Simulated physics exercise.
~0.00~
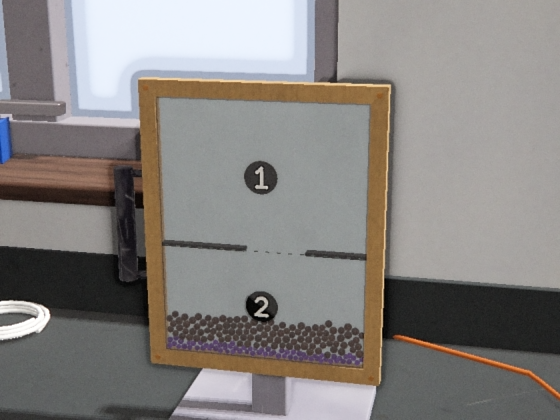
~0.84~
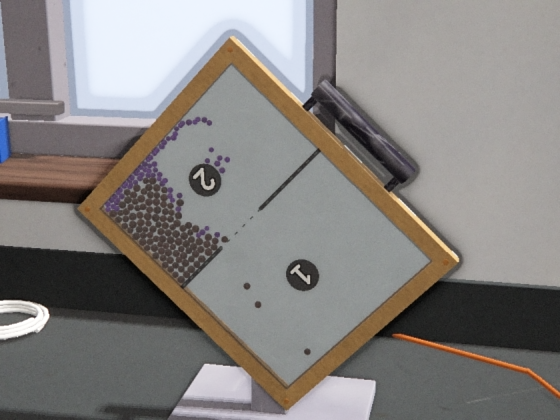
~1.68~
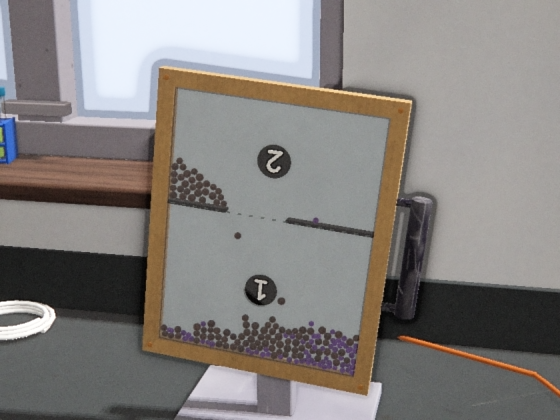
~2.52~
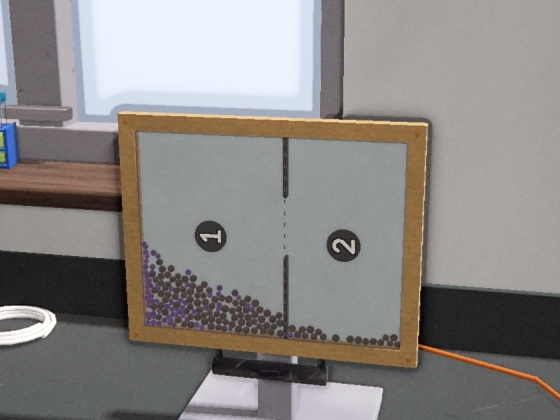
Upright two-chamber box of dark and purple beads turning upside down, then onto its side, most beads ending in chamber one.
